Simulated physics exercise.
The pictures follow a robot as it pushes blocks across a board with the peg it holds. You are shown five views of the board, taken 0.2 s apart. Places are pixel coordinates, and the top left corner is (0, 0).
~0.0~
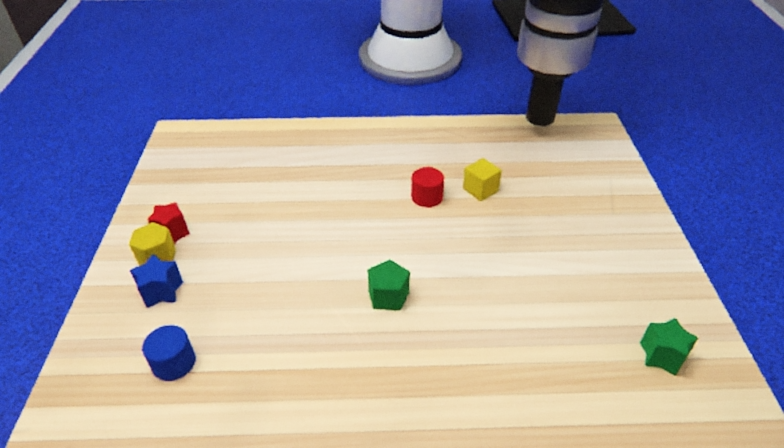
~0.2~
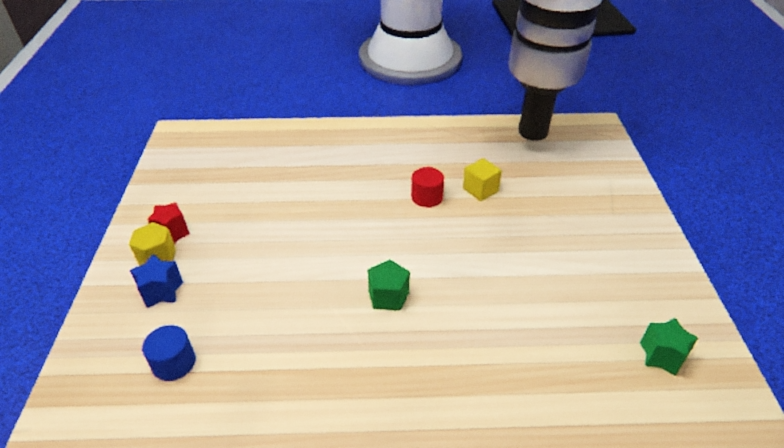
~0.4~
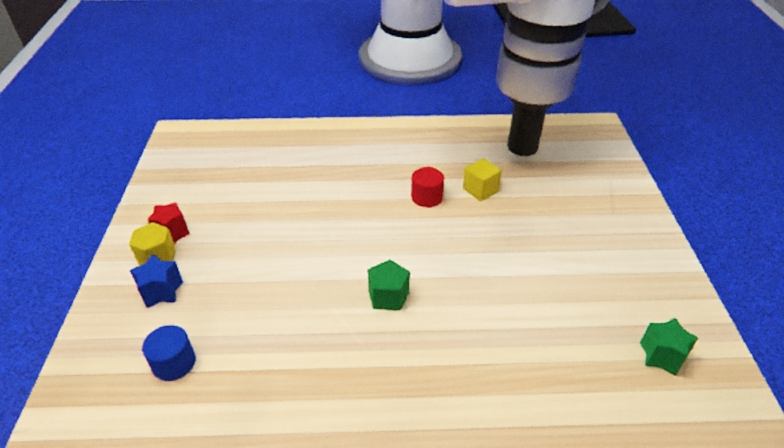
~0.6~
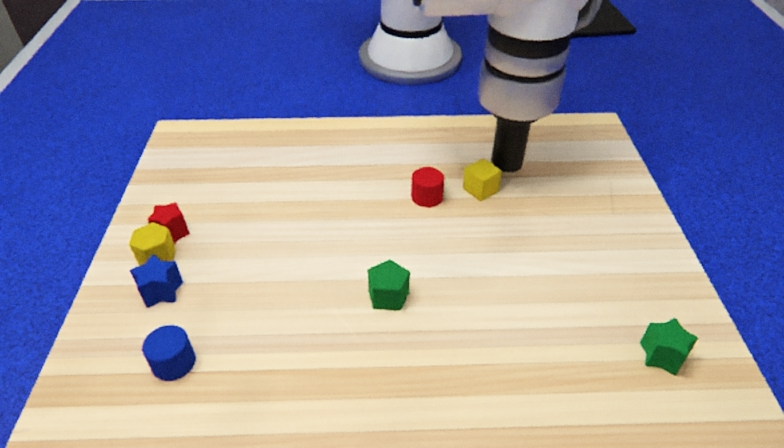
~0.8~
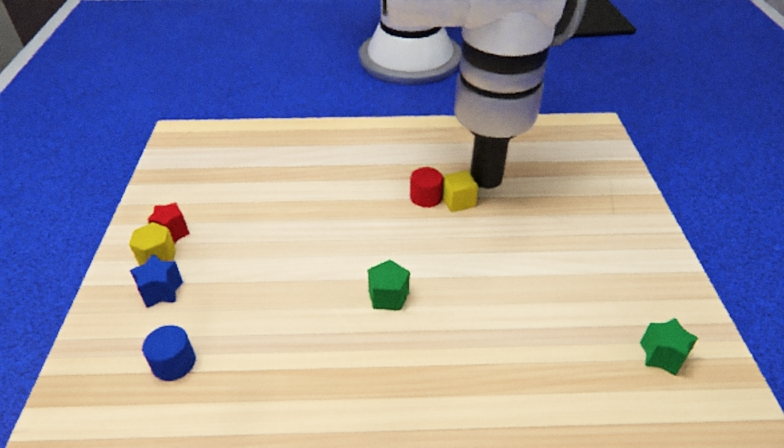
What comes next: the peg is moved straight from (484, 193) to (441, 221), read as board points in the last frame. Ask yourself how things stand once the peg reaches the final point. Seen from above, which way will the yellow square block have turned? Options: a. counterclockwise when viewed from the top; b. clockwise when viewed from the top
I'll go with b - clockwise when viewed from the top.
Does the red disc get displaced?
The answer is yes.
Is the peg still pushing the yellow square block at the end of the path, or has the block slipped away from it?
The yellow square block stays in front.
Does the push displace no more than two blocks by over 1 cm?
In short: Yes.
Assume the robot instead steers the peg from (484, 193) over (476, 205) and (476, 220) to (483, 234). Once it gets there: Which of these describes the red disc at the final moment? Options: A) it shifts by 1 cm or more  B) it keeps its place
(A)
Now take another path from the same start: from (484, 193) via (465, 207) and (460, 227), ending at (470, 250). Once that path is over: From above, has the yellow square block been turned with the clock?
The answer is yes.
What follows on the original path. Halfway along, peg at (464, 193); red disc at (406, 178); yellow square block at (435, 192), turned 15° clockwise.
At the end, peg at (442, 207); red disc at (402, 179); yellow square block at (410, 202), turned 25° clockwise.
